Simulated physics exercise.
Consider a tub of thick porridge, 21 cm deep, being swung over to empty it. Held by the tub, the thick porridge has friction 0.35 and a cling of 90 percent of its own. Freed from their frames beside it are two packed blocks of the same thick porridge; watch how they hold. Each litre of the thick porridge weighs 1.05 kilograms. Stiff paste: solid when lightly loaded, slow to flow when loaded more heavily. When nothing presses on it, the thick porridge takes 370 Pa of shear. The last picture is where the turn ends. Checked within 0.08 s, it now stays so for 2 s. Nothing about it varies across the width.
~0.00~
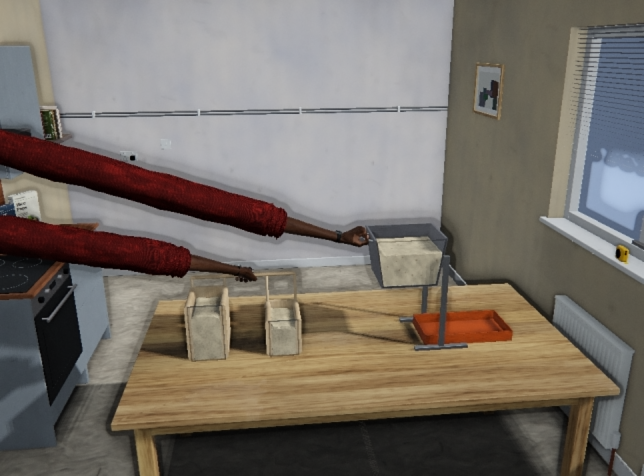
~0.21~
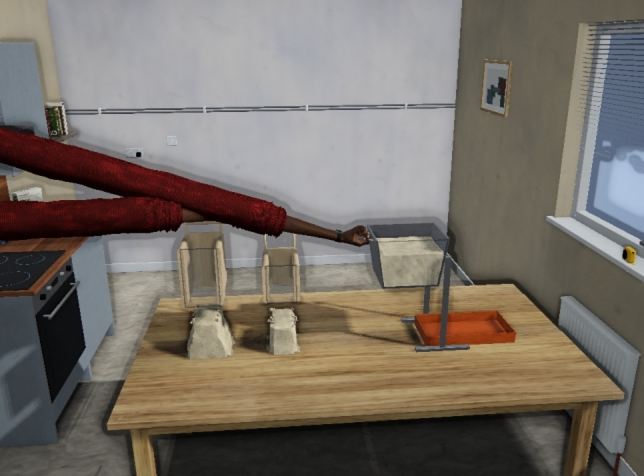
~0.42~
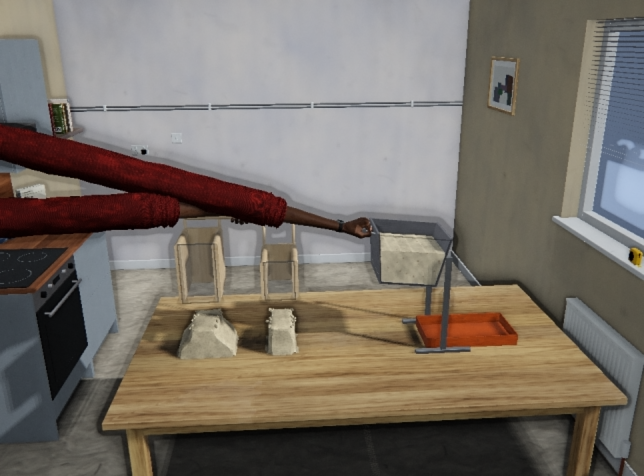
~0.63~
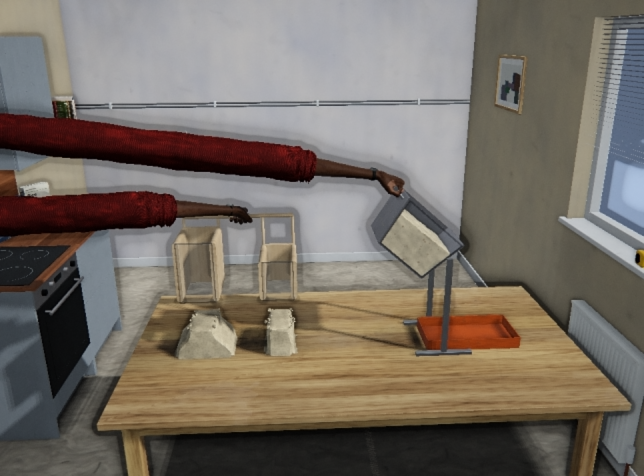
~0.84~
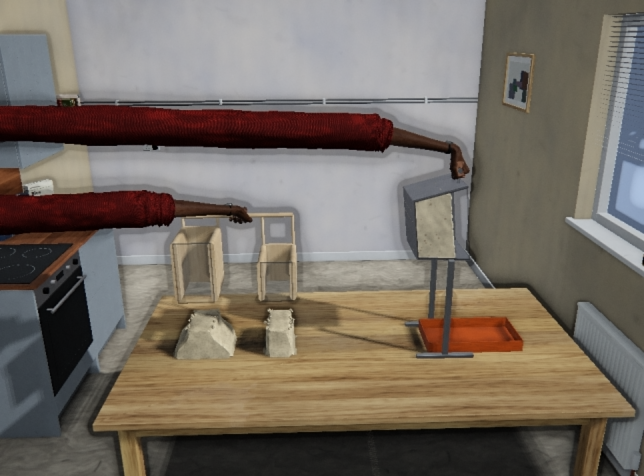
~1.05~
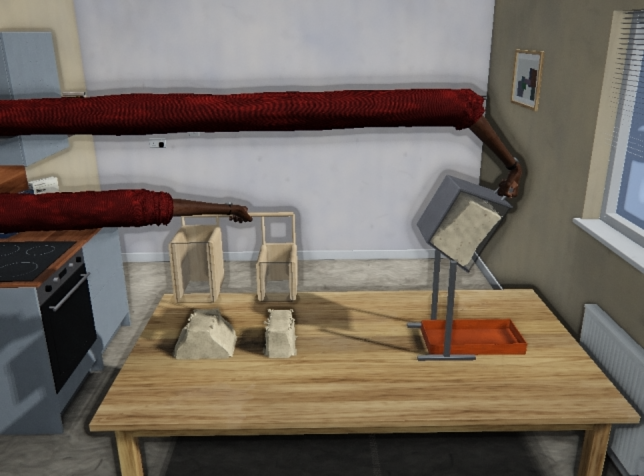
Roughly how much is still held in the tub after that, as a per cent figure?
The amount still held in the tub is about 0 per cent.
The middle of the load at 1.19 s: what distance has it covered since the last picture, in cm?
Looks like around 16 cm to me.
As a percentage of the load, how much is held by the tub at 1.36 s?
It's something like 0 % of the original load.
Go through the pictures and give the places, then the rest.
Handle-side rim at (377, 242), tilt 0 degrees; crest of the thick porridge at (408, 254); block heights 21 cm, 14 cm (left to right), in the first frame.
Handle-side rim at (378, 241), tilt 0 degrees; crest of the thick porridge at (409, 254); block heights 17 cm, 13 cm (left to right), in the second frame.
Handle-side rim at (380, 235), tilt 6 degrees; crest of the thick porridge at (384, 250); block heights 15 cm, 13 cm (left to right), in the third frame.
Handle-side rim at (411, 200), tilt 41 degrees; crest of the thick porridge at (402, 215); block heights 14 cm, 13 cm (left to right), in the fourth frame.
Handle-side rim at (468, 188), tilt 84 degrees; crest of the thick porridge at (449, 195); block heights 14 cm, 13 cm (left to right), in the fifth frame.
Handle-side rim at (511, 208), tilt 118 degrees; crest of the thick porridge at (473, 202); block heights 14 cm, 13 cm (left to right), in the sixth frame.
After 1.19 s, the tub is at 118 degrees and holds 30 %.
After 1.36 s, the tub is at 118 degrees and holds 0 %.
After 1.53 s, the tub is at 118 degrees and holds 0 %.
After 1.70 s, the tub is at 118 degrees and holds 0 %.
After 3.05 s, the tub is at 118 degrees and holds 0 %.
